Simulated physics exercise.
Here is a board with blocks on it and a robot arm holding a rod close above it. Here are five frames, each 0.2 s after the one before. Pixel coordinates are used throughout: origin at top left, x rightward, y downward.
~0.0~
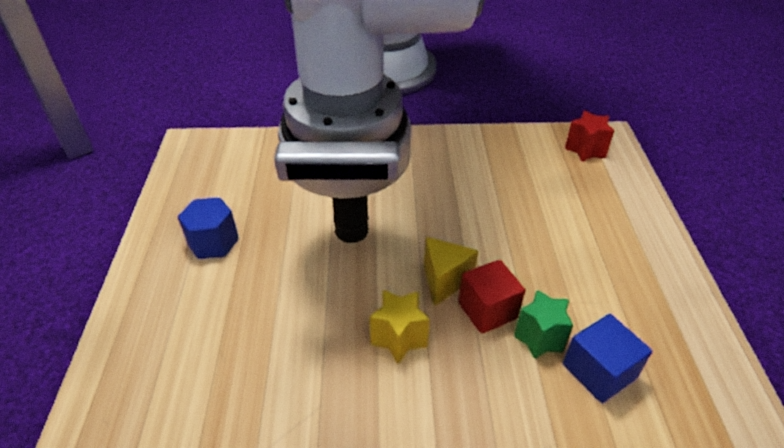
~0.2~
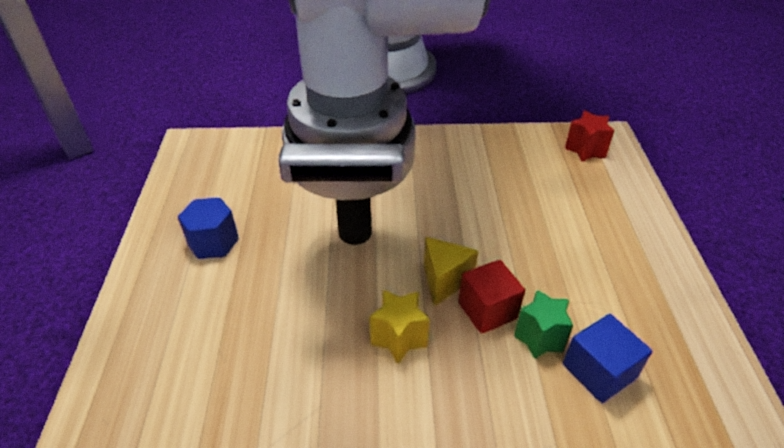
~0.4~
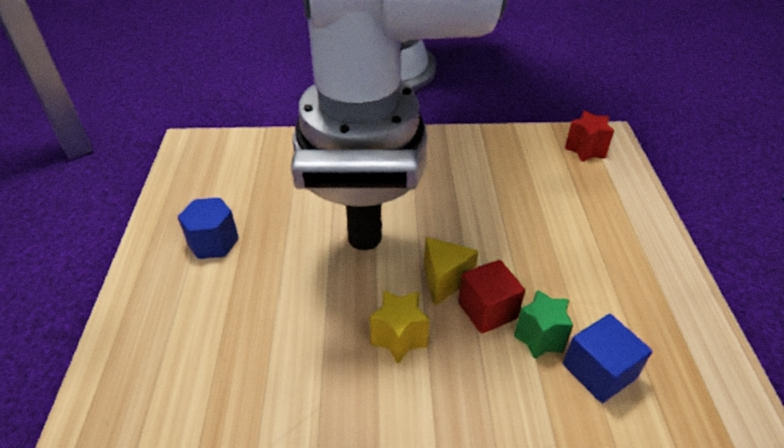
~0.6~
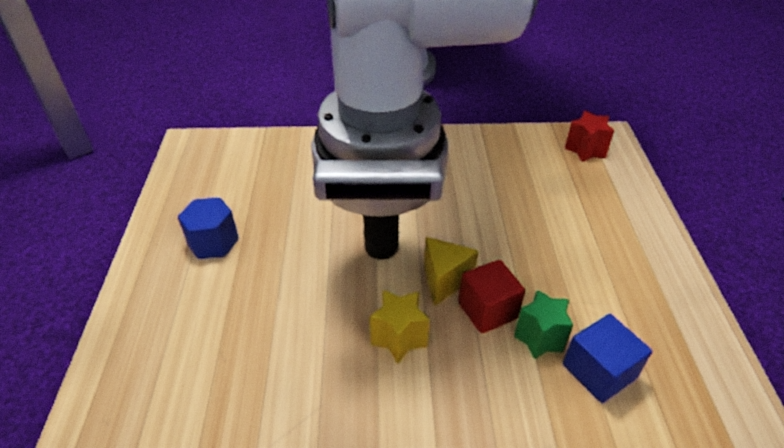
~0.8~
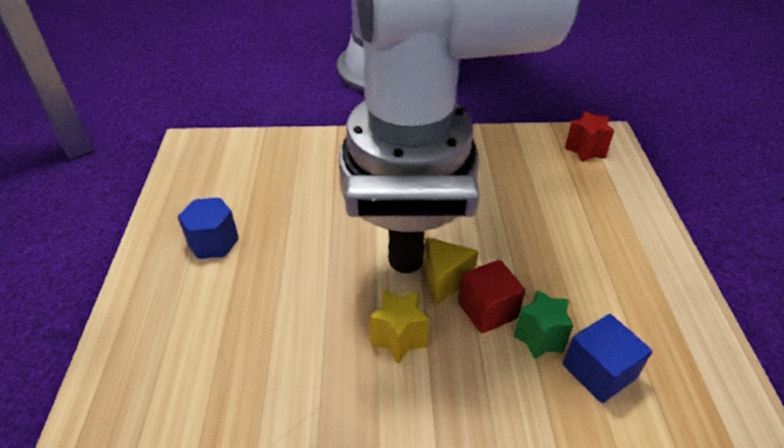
The clip shows a robot arm holding a dark rod above a wooden board with scattered coloured blocks. The rod moves right and slightly toward the viewer, nearing the yellow triangular block, while all the blocks stay still.
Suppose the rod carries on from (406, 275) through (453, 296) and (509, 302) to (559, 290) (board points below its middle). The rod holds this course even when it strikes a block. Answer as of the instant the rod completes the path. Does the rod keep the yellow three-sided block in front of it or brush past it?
The yellow three-sided block won't leave the front of the rod.
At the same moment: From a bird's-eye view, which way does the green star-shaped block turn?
The block turns clockwise.
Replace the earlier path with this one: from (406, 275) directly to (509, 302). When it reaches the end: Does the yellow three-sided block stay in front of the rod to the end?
I'd say yes.
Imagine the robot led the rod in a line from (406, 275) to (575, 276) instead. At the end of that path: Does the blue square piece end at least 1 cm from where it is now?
I'd say no.
The first path, step by step. One third of the way, rod at (457, 283); yellow three-sided block at (496, 264), turned 15° clockwise; red square piece at (521, 292); green star-shaped block at (563, 318), turned 15° clockwise; blue square piece at (619, 346).
Two thirds of the way, rod at (512, 288); yellow three-sided block at (554, 271), turned 25° clockwise; red square piece at (559, 305), turned 15° clockwise; green star-shaped block at (594, 341), turned 30° clockwise; blue square piece at (648, 365), turned 25° anticlockwise.
At the end, rod at (564, 277); yellow star-shaped block not moved; yellow three-sided block at (606, 266), turned 25° clockwise; red square piece at (561, 306), turned 15° clockwise; green star-shaped block at (595, 342), turned 35° clockwise; blue square piece at (650, 366), turned 30° anticlockwise.
